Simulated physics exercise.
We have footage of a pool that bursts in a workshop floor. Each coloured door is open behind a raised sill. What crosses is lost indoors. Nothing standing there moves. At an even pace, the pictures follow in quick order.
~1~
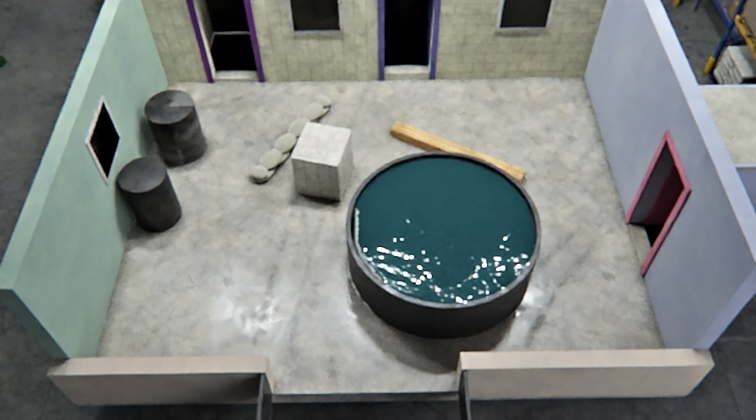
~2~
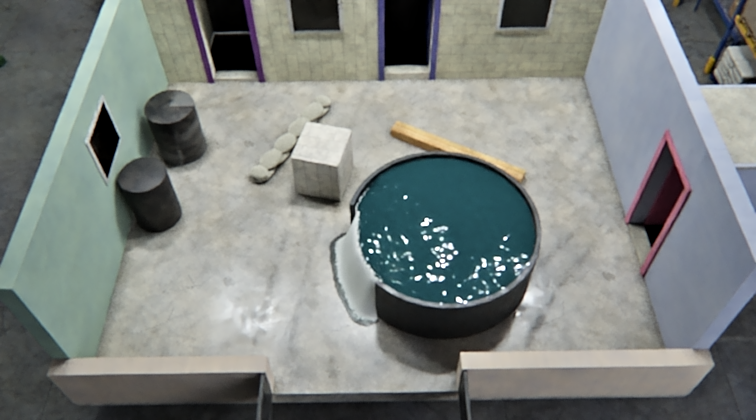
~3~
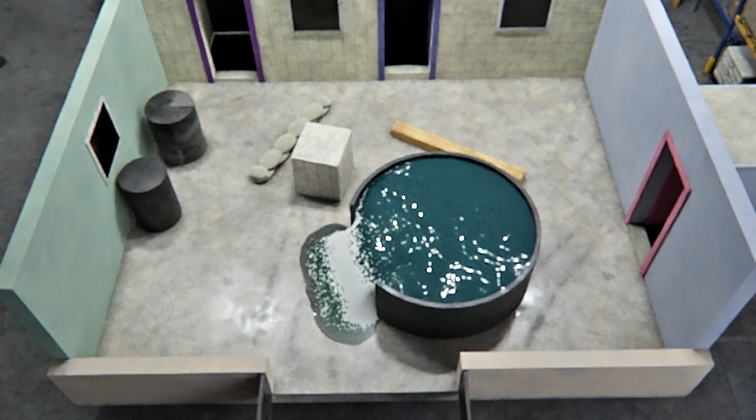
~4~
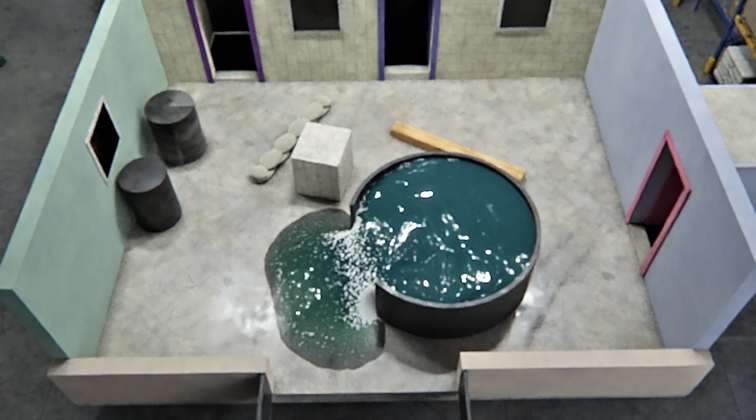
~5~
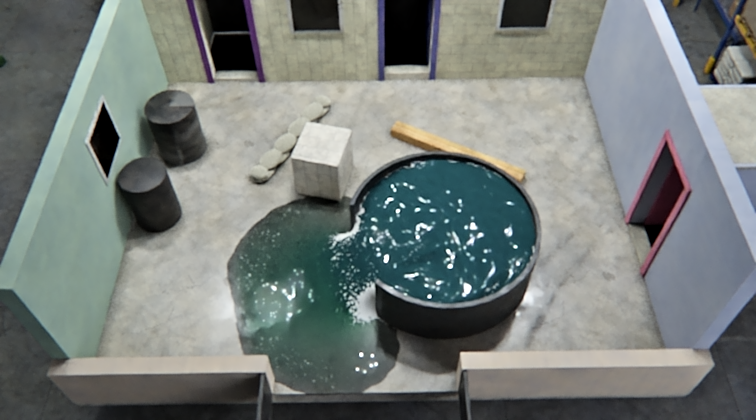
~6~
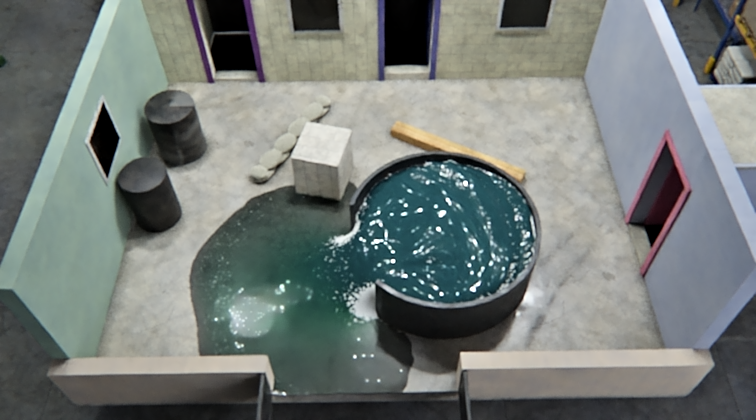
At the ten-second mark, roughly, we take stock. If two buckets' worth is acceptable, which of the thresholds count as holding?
The blue door counts as holding, the pink door counts as holding, the purple door does not count.
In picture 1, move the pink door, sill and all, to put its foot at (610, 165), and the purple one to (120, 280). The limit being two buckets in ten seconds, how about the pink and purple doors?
I'd say the pink door remains short of it and the purple door beats the mark.
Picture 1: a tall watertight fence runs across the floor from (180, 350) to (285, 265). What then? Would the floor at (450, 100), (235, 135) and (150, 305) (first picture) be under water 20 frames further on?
Outcome per location, in sequence: Unsoaked, soaking, soaking.
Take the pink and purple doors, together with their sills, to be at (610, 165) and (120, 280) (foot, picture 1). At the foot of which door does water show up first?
I say the purple-painted one.
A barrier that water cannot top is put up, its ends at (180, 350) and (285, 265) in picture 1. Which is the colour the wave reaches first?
It's the purple door.
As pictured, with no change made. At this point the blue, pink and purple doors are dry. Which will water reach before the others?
It would be the purple-painted one.
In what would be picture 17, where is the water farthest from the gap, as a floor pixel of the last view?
I'd say near (159, 122).
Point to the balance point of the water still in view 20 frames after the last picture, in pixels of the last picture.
It's close to (301, 265).
A moment on, water covers 30 % of the floor; the blue door not reached, the pink door not reached, the purple door not reached.
Next, water covers 30 % of the floor; the blue door not reached, the pink door not reached, the purple door not reached.
Then, water covers 40 % of the floor; the blue door not reached, the pink door not reached, the purple door wet at the sill, nothing in.
Later, water covers 60 % of the floor; the blue door wet at the sill, nothing in, the pink door not reached, the purple door over two buckets in.
In the end, water covers 85 % of the floor; the blue door wet at the sill, nothing in, the pink door wet at the sill, nothing in, the purple door far over two buckets in.
